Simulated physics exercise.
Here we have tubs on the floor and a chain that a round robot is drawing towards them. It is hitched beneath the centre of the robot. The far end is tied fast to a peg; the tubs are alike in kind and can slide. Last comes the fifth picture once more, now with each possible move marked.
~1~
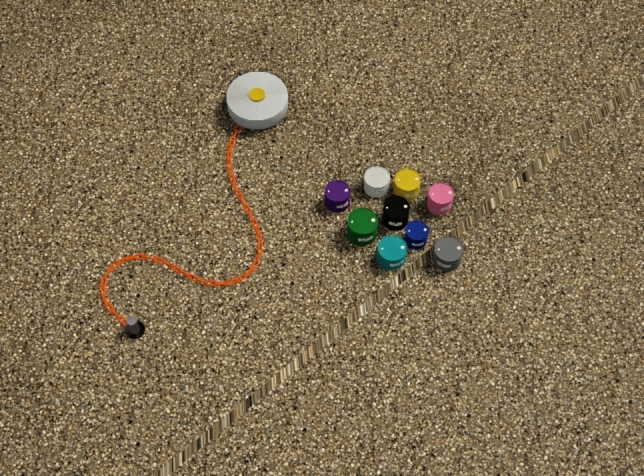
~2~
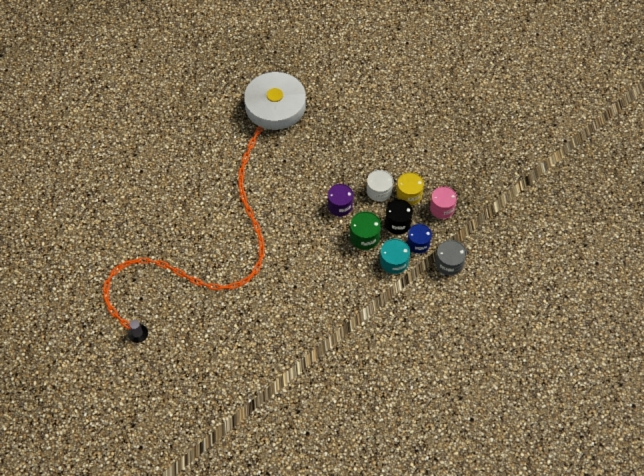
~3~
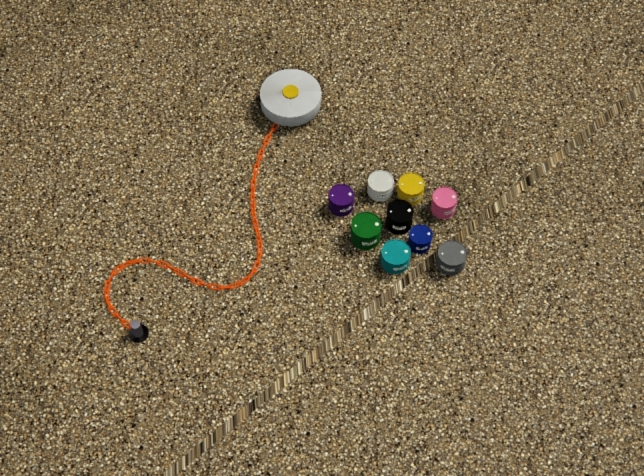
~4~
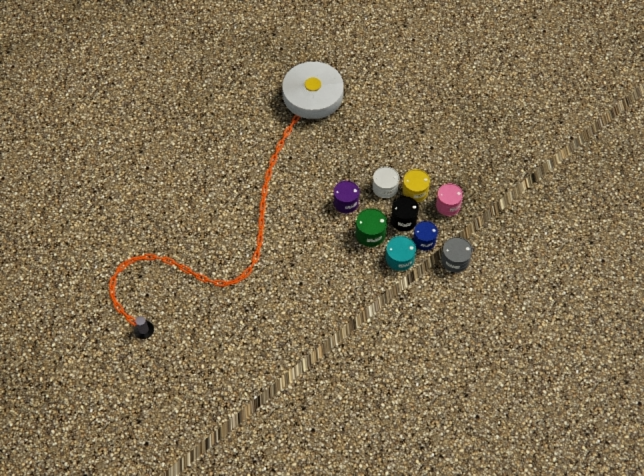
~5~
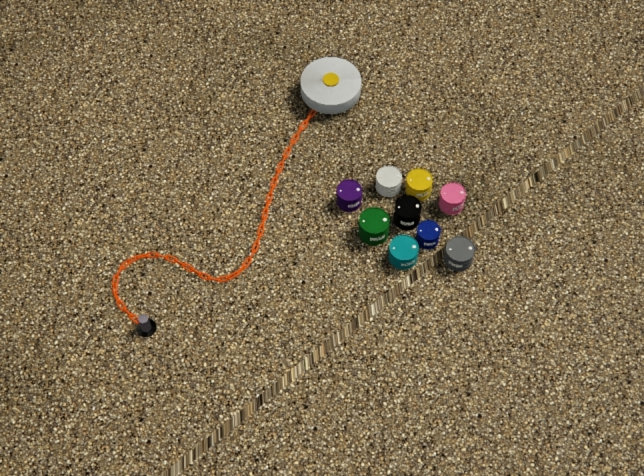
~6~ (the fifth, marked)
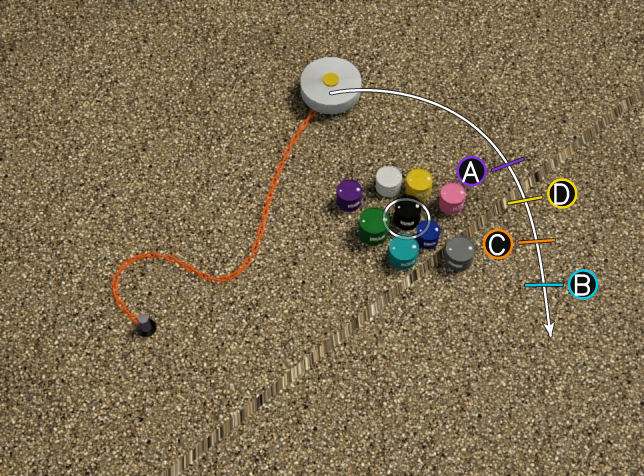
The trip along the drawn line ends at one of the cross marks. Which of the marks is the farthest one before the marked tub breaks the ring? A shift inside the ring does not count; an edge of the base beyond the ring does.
C is the last safe stop.
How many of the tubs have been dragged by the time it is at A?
The count is none.
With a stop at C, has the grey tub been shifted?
No.
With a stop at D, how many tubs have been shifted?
The count is none.
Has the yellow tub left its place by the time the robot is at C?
Yes.
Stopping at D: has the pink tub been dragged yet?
By then, no.
On the copy, A at (508, 165); B at (544, 285); C at (537, 241); D at (525, 200); the ring at (407, 219); the route from (331, 93) via (504, 159) to (551, 336).
On C. First, robot (432, 95); black tub (407, 213).
Then, robot (510, 158); black tub (407, 213).
Finally, robot (539, 236); black tub (407, 213); white tub (393, 195); yellow tub (419, 195); purple tub (357, 206); the black tub is still in its ring.
By contrast, A is safe but short; B drags the ringed tub to (404, 234); D is safe but short.
